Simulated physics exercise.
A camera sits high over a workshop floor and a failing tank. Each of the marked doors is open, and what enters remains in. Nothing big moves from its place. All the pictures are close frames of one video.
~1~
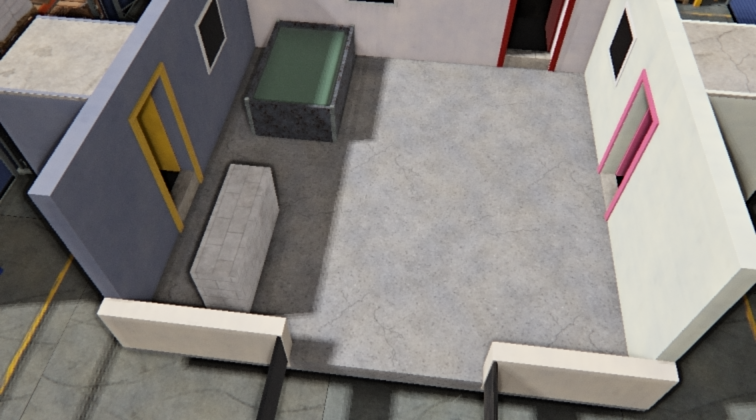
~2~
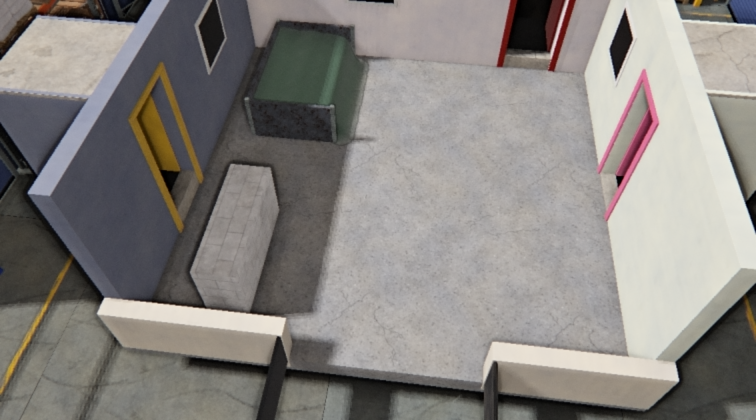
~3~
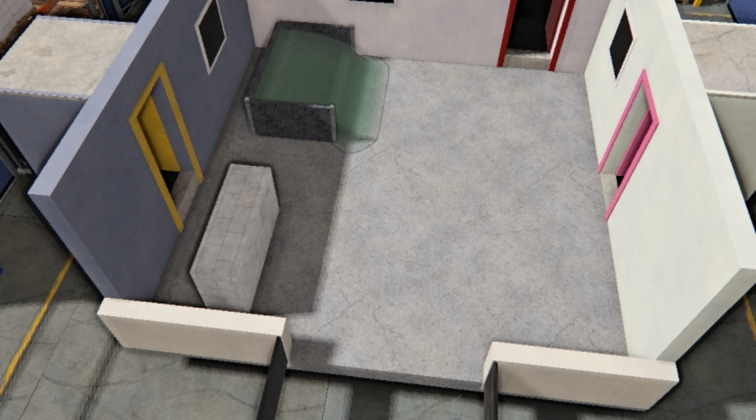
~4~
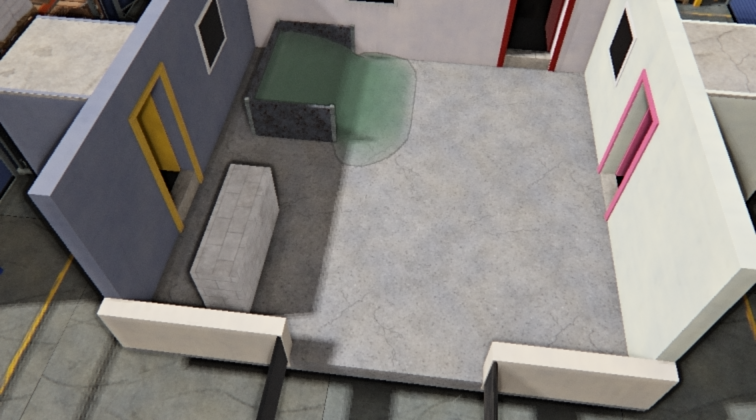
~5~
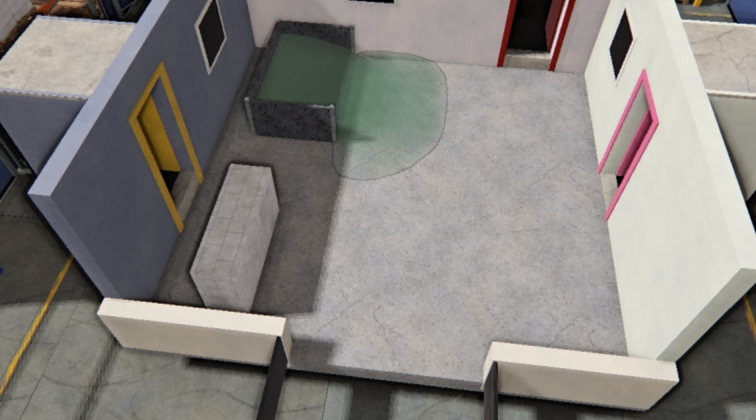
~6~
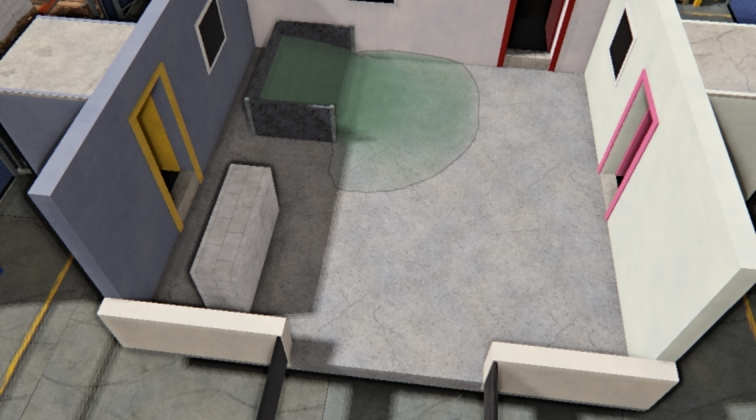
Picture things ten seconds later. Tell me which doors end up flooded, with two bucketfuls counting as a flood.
My prediction: The pink door lets in beyond two buckets; the yellow door keeps it to two buckets; the red door keeps it to two buckets.
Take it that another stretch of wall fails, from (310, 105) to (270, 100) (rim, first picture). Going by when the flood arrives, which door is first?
The yellow door.
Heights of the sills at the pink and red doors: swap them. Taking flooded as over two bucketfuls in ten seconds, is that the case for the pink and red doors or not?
Briefly, the pink stays within bounds and the red overflows.
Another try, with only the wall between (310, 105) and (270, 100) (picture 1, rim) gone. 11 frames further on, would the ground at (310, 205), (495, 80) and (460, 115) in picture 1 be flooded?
The three spots, in order, are inundated, spared and spared.
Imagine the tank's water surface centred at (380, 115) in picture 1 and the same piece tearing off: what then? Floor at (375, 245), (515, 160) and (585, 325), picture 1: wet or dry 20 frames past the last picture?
In order, the three spots end up untouched, waterlogged and waterlogged.
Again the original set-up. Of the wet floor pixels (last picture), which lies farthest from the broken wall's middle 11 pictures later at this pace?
Somewhere near (610, 247).
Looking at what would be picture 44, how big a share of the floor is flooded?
Around 70 in a hundred.
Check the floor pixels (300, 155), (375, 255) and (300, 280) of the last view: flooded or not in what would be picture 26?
Lab note, in the order given: Unwetted, unwetted, unwetted.
A moment on, water covers 40 % of the floor; the pink door not reached, the yellow door not reached, the red door wet at the sill, nothing in.
Next, water covers 50 % of the floor; the pink door over two buckets in, the yellow door not reached, the red door wet at the sill, nothing in.
Then, water covers 55 % of the floor; the pink door far over two buckets in, the yellow door not reached, the red door wet at the sill, nothing in.
Later, water covers 70 % of the floor; the pink door far over two buckets in, the yellow door not reached, the red door wet at the sill, nothing in.
In the end, water covers 90 % of the floor; the pink door far over two buckets in, the yellow door wet at the sill, nothing in, the red door wet at the sill, nothing in.
